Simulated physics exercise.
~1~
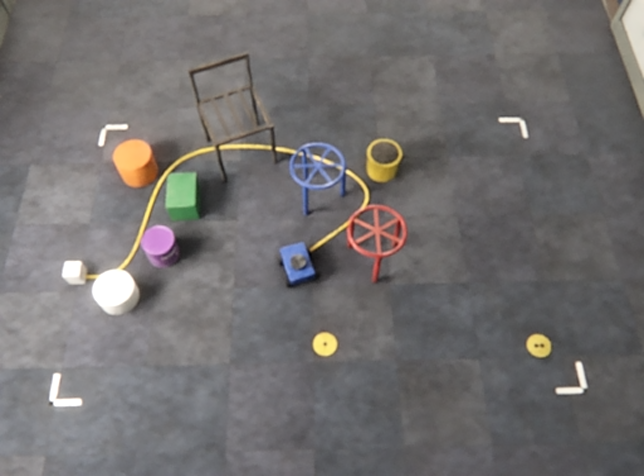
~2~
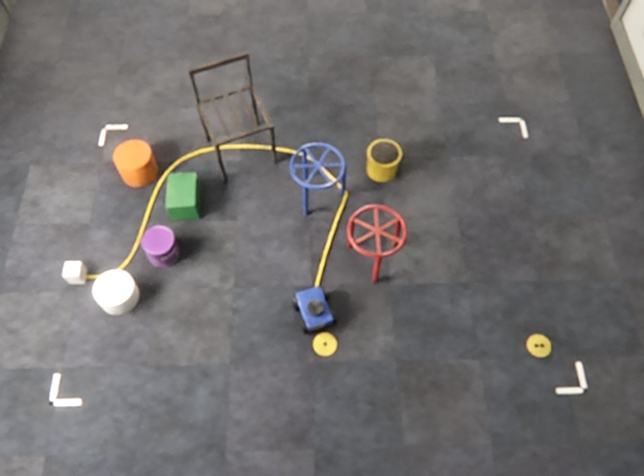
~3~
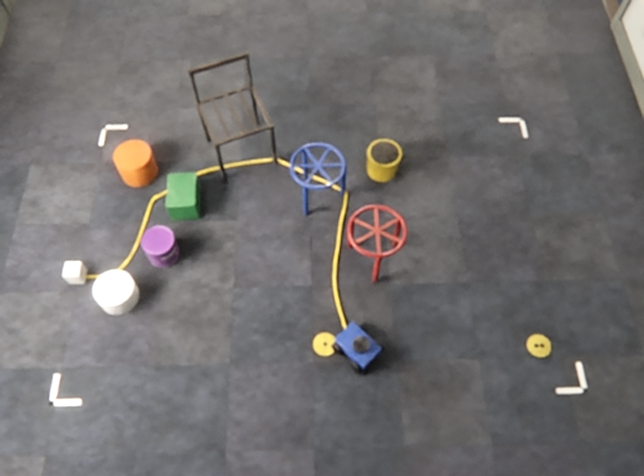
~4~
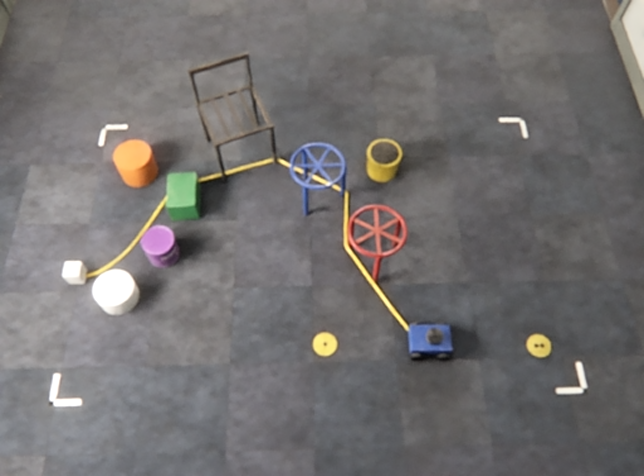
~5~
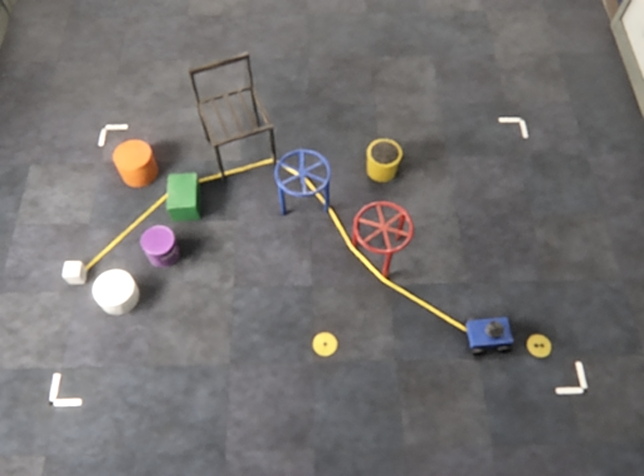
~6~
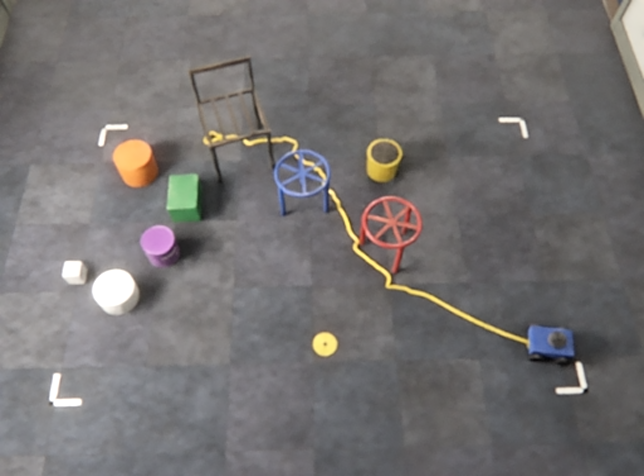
Blue cart pulling a yellow cord down and right past obstacles, nudging two stools before the cord's far end comes free.
